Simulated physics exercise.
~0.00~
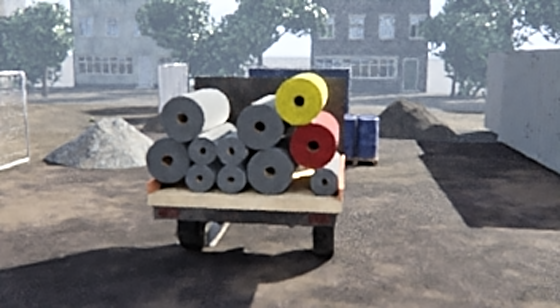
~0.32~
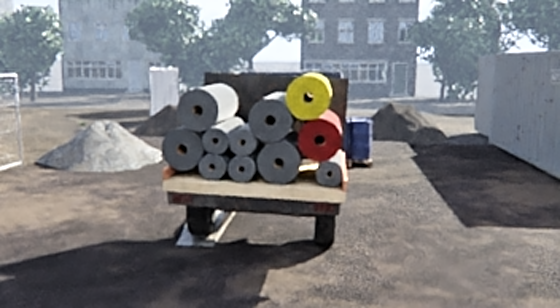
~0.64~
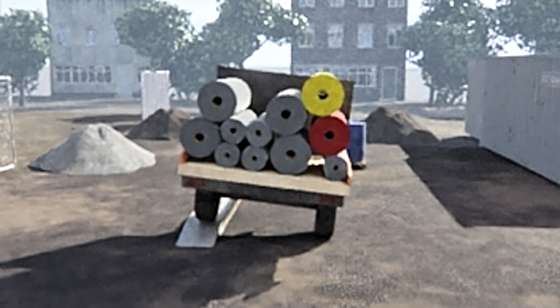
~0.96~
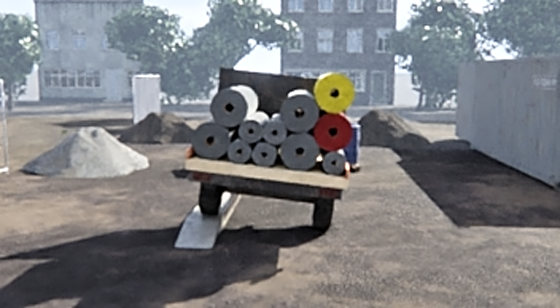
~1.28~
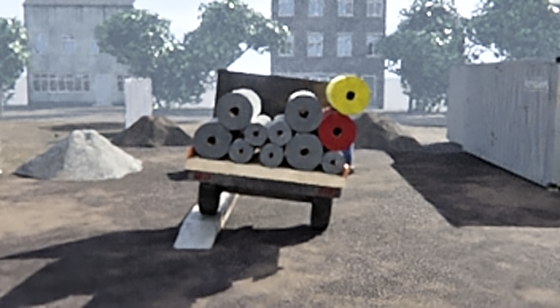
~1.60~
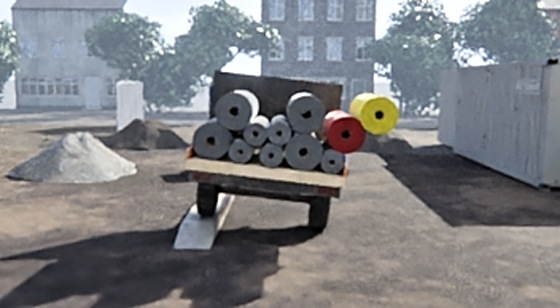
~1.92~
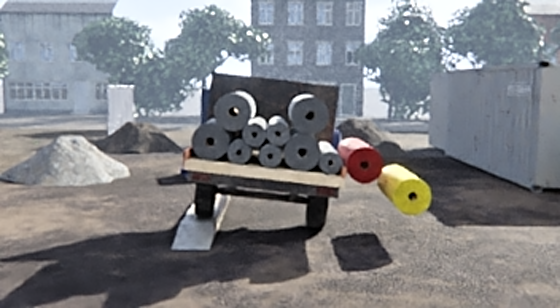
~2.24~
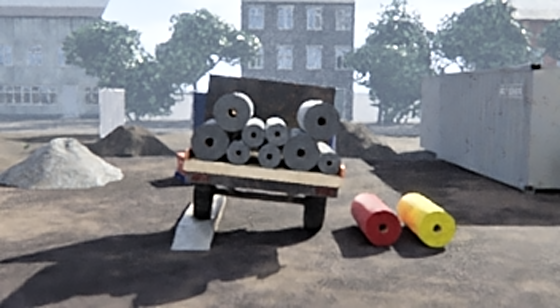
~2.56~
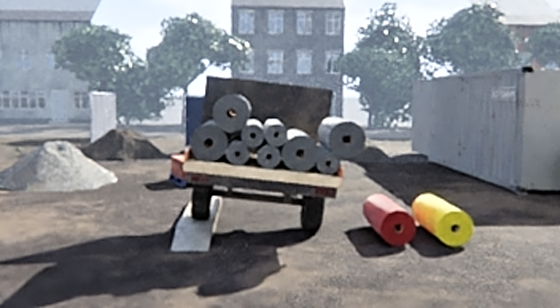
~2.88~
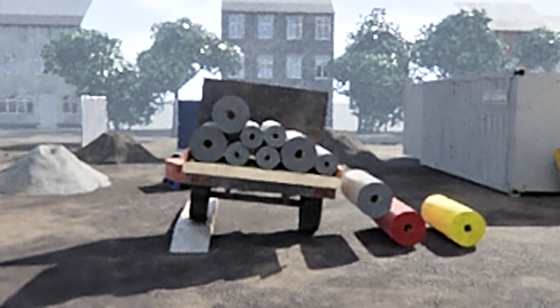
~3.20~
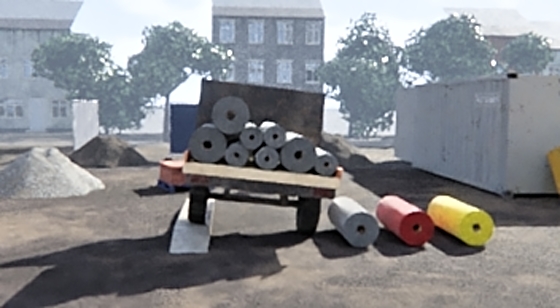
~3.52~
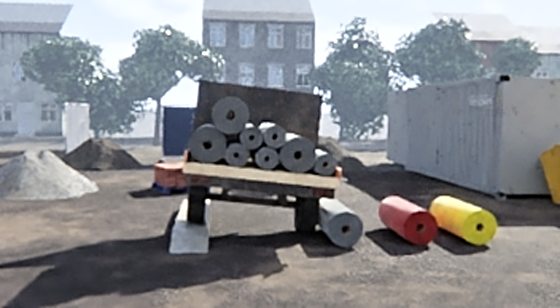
The video shows a trailer stacked with gray, yellow and red rolls tilting to the right as it stops with one wheel raised, the yellow roll dropping off the right side, then the red, then a gray one, until all three lie on the ground beside it.
